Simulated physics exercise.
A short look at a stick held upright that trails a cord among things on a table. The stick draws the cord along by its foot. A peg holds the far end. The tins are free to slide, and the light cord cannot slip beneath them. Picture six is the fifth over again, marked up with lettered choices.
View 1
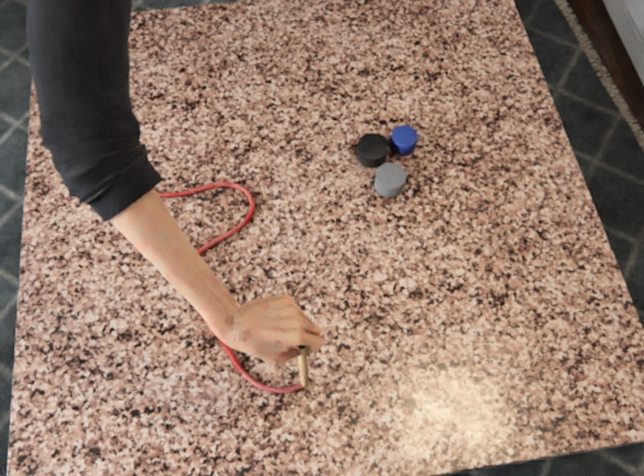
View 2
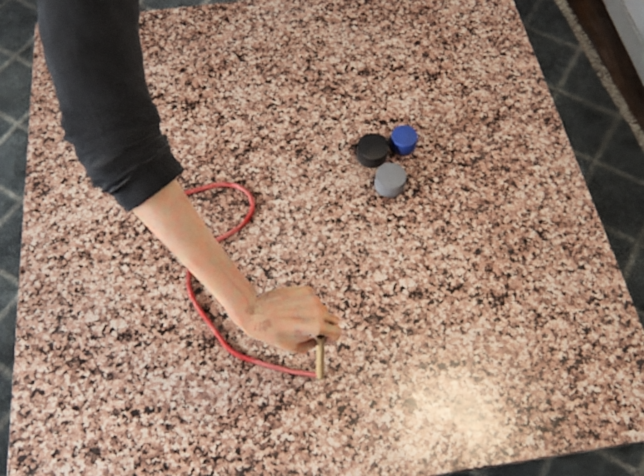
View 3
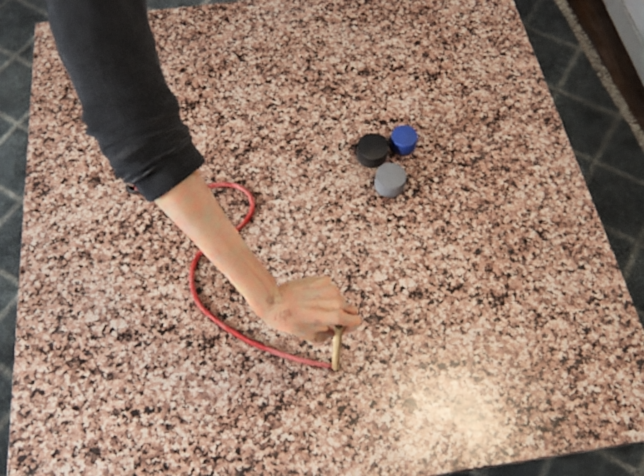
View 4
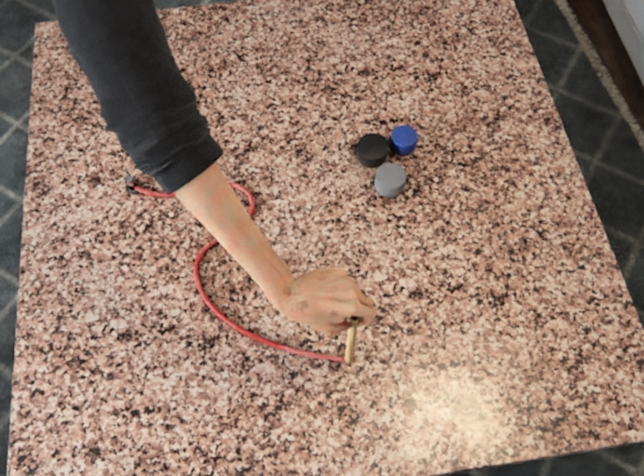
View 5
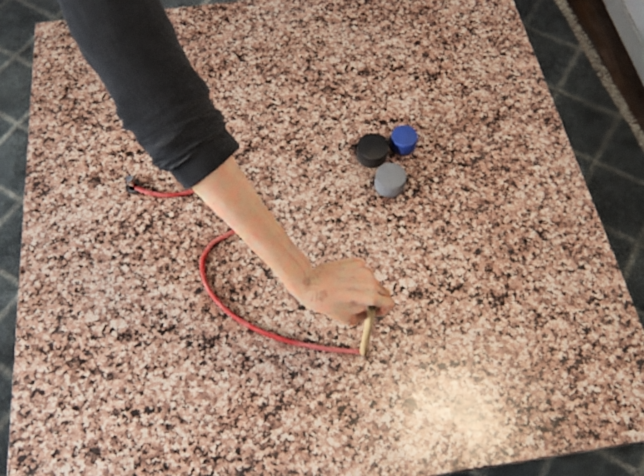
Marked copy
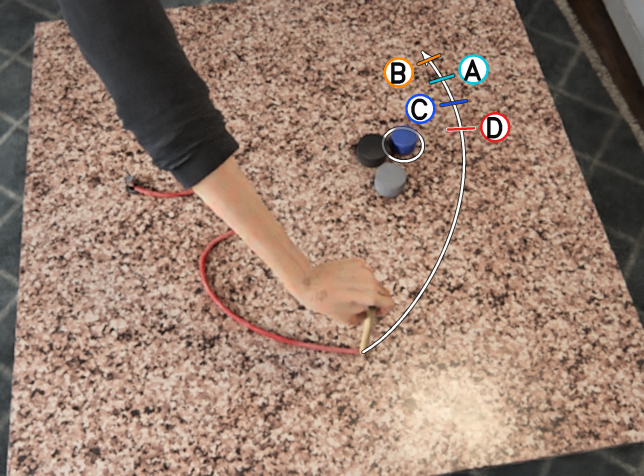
On a speckled tabletop, a hand held a short stick upright and drew its foot steadily to the right and slightly away, trailing a curving red cord, while the black, blue and grey tins stayed still.
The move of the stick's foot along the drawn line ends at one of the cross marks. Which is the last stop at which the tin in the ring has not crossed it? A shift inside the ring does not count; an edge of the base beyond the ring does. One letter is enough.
As far as tick A.
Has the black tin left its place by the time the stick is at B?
Yes.
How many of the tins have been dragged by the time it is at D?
By then, none.
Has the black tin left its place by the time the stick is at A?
Yes.
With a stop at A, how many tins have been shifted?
Two.
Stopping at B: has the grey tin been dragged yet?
Yes.
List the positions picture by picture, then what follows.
In the first frame, blue tin (404, 140); black tin (373, 151).
In the second frame, black tin (373, 151); grey tin (390, 180).
In the third frame, blue tin (404, 140).
In the fourth frame, black tin (373, 151); grey tin (390, 180).
In the fifth frame, blue tin (404, 140); peg (131, 183); black tin (373, 151).
On the marked copy, A at (442, 79); B at (429, 60); C at (454, 103); D at (461, 129); the ring at (403, 144); the route from (363, 352) via (462, 192) to (422, 52).
Taking A. A third of the way, foot of the stick (440, 258); blue tin (404, 140).
Two thirds of the way, foot of the stick (464, 157); blue tin (404, 140).
When it is over, foot of the stick (442, 80); black tin (366, 140); grey tin (380, 163); blue tin (404, 140); the blue tin is still in its ring.
As for the rest, B drags the ringed tin to (387, 130); C is safe but short; D is safe but short.
